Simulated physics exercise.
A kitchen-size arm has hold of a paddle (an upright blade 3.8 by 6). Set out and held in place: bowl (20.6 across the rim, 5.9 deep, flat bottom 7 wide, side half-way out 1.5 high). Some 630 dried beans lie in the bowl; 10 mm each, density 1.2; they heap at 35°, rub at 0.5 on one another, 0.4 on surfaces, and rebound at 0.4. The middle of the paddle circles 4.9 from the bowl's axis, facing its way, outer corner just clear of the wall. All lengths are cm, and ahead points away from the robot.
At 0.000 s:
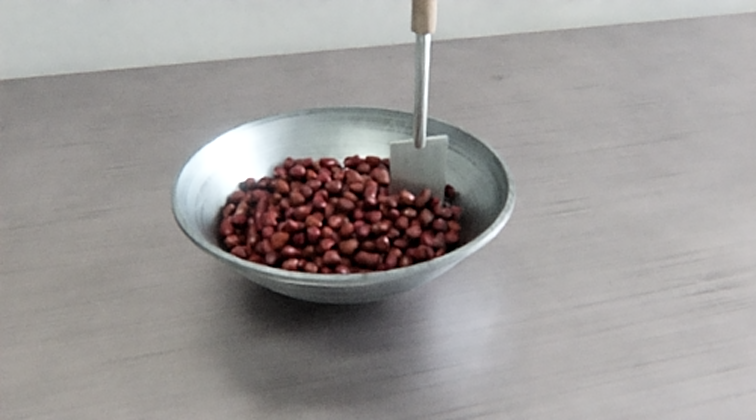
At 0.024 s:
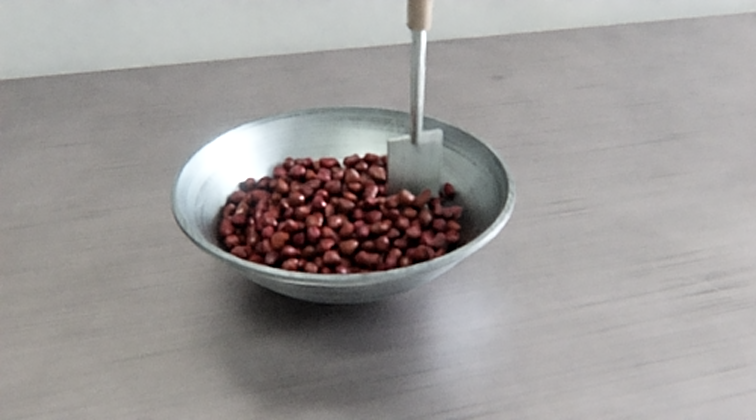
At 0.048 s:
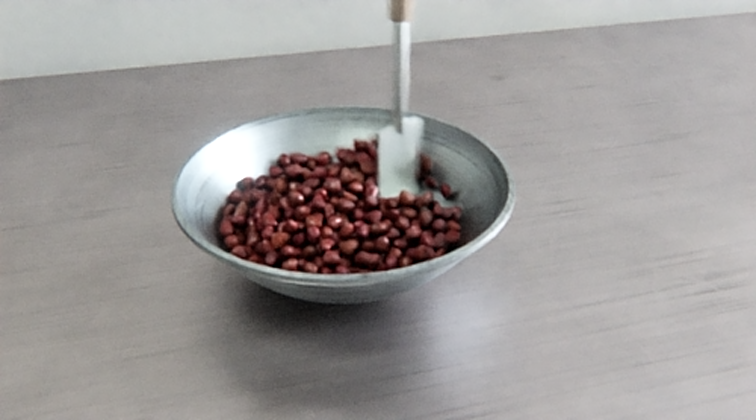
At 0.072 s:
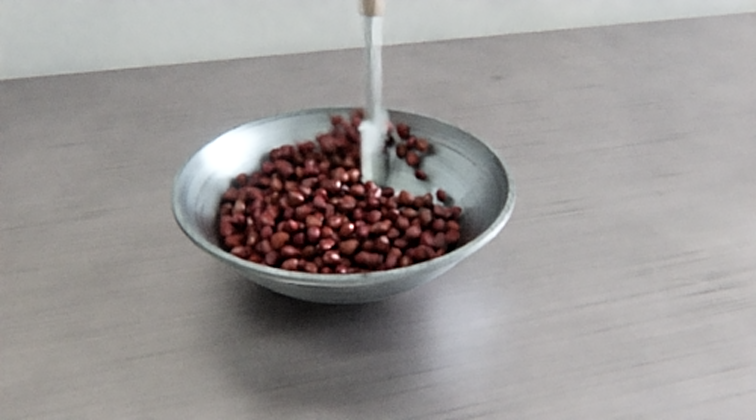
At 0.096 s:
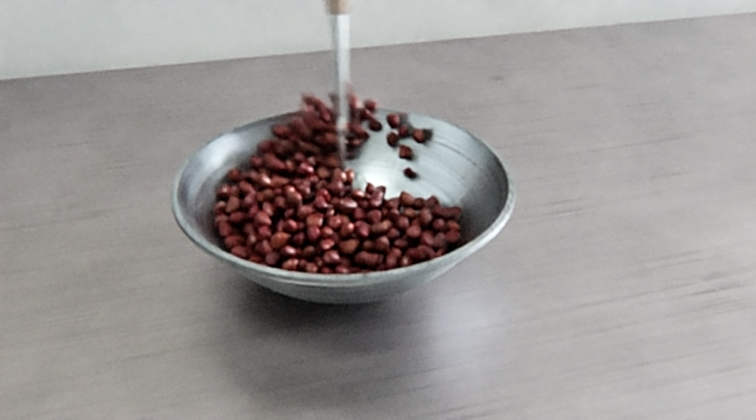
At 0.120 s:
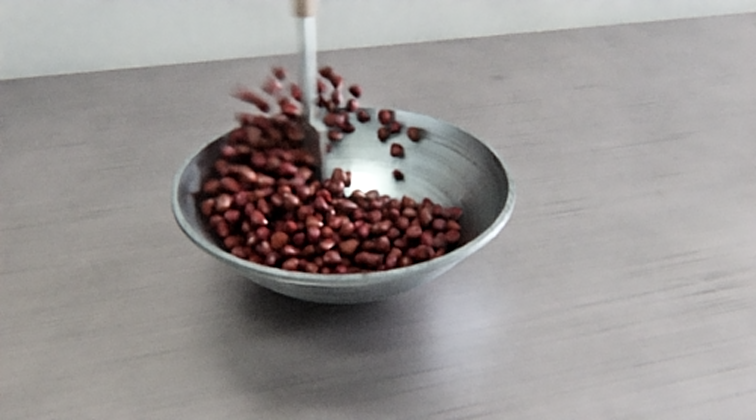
A metal bowl sits still while a paddle sweeps left through dark red beans, scattering some upward.
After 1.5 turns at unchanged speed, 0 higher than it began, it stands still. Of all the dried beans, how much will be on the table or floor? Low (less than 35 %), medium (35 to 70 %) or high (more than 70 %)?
Share on the table or floor: Medium (35 to 70 %).
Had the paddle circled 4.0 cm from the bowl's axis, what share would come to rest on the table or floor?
In that case some 35 per cent.
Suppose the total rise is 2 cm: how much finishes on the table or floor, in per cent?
About 30 per cent.
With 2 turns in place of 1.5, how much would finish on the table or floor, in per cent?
Then about 50 per cent.
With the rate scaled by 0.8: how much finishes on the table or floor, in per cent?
About 35 per cent.
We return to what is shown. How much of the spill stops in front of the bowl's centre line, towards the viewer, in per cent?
About 50 per cent.
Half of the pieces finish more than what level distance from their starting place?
About 13 cm.
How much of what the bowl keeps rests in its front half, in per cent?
Some 60 per cent.
After 0.28 s, 270° round, highest piece 14 above the table; 495 in the bowl, 27 on the table or floor, 105 in flight or on the tool.
After 0.44 s, 76° round, highest piece 12 above the table; 390 in the bowl, 180 on the table or floor, 57 in flight or on the tool.
After 0.72 s, 180° round, highest piece 5 above the table; 331 in the bowl, 296 on the table or floor.
After 1.42 s, 180° round, highest piece 5 above the table; 331 in the bowl, 296 on the table or floor.
At rest, 331 in the bowl, 296 on the table or floor. That is 47 % on the table or floor.
